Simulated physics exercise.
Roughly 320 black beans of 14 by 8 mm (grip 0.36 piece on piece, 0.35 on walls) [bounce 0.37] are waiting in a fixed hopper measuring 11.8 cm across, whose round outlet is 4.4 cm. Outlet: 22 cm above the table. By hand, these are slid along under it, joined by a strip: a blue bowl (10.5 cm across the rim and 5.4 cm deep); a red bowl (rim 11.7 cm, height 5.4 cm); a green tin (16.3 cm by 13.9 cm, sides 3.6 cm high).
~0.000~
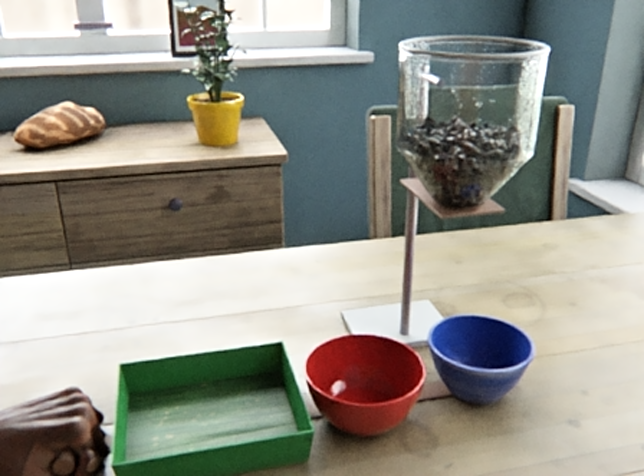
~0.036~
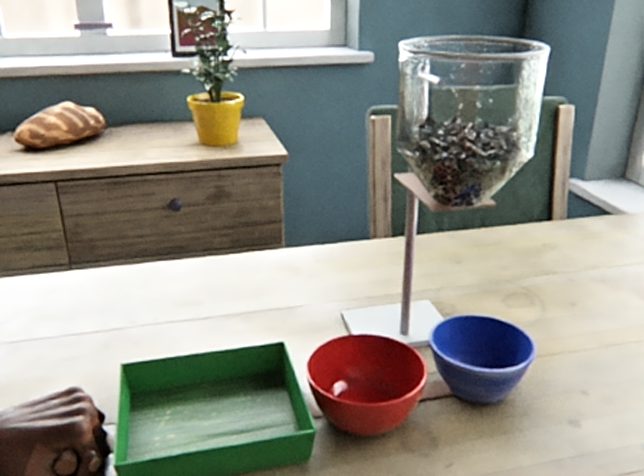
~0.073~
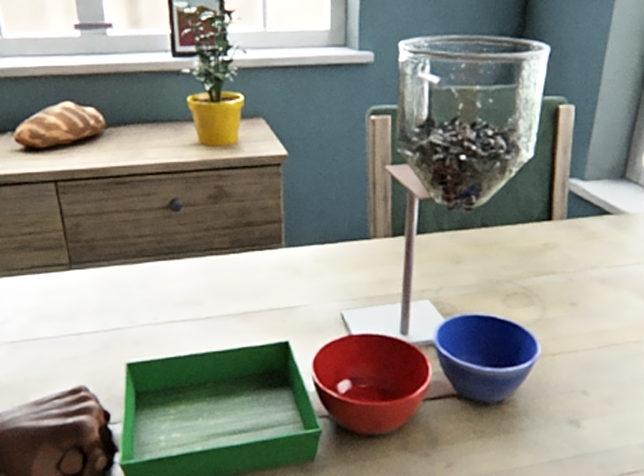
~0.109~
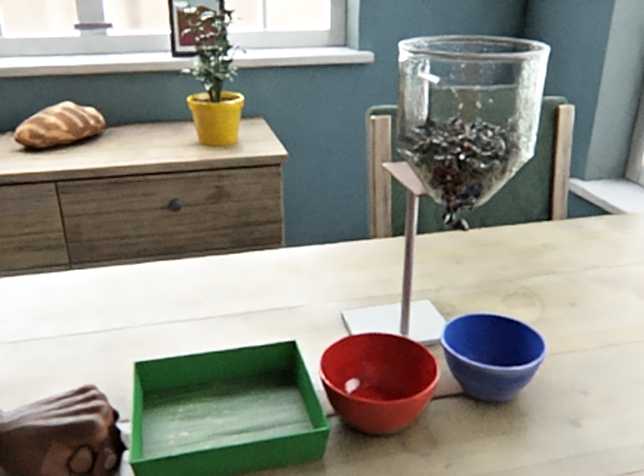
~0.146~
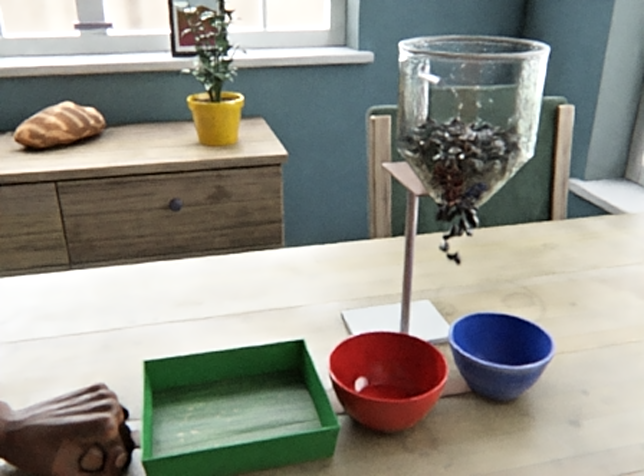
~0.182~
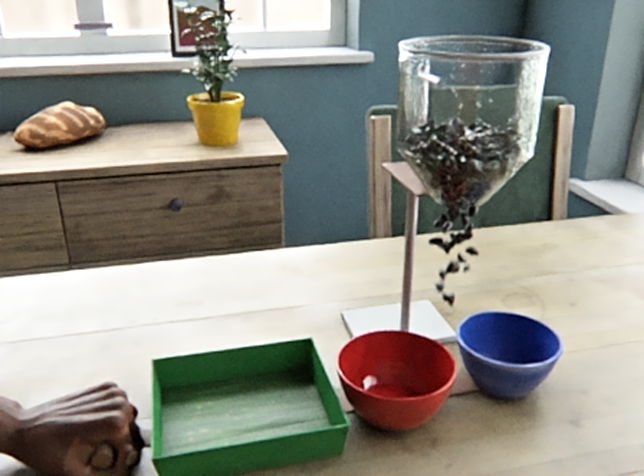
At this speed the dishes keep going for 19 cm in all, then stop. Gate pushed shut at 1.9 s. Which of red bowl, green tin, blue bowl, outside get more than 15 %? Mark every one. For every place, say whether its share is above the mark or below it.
Going through them: Red bowl is above the mark; green tin is above the mark; blue bowl is below the mark; outside everything is below the mark.
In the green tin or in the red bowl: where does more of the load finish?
More ends up in the green tin.
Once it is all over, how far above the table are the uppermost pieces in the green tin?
The top of the heap sits close to 2.5 cm up.
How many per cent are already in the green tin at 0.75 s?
Roughly 10 percent so far.
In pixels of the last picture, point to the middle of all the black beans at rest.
At about (464, 385).
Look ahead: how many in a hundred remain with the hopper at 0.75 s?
About 30 per cent.
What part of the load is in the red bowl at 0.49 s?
The share there at that time comes to around 30 per cent.
After 0.49 s, red bowl 30 %, hopper 60 %, in the air 10 %; middle of all pieces on or above the table near (458, 245).
Then, at 0.75 s, red bowl 45 %, hopper 30 %, green tin 10 %, in the air 15 %; middle of all pieces on or above the table near (483, 301).
After 0.99 s, red bowl 45 %, hopper 5 %, green tin 35 %, in the air 15 %; middle of all pieces on or above the table near (479, 350).
After 1.22 s, red bowl 45 %, green tin 55 %; middle of all pieces on or above the table near (470, 380).
In the end, at 2.5 s, outside 0 %, blue bowl 0 %, red bowl 45 %, hopper 0 %, green tin 55 %.
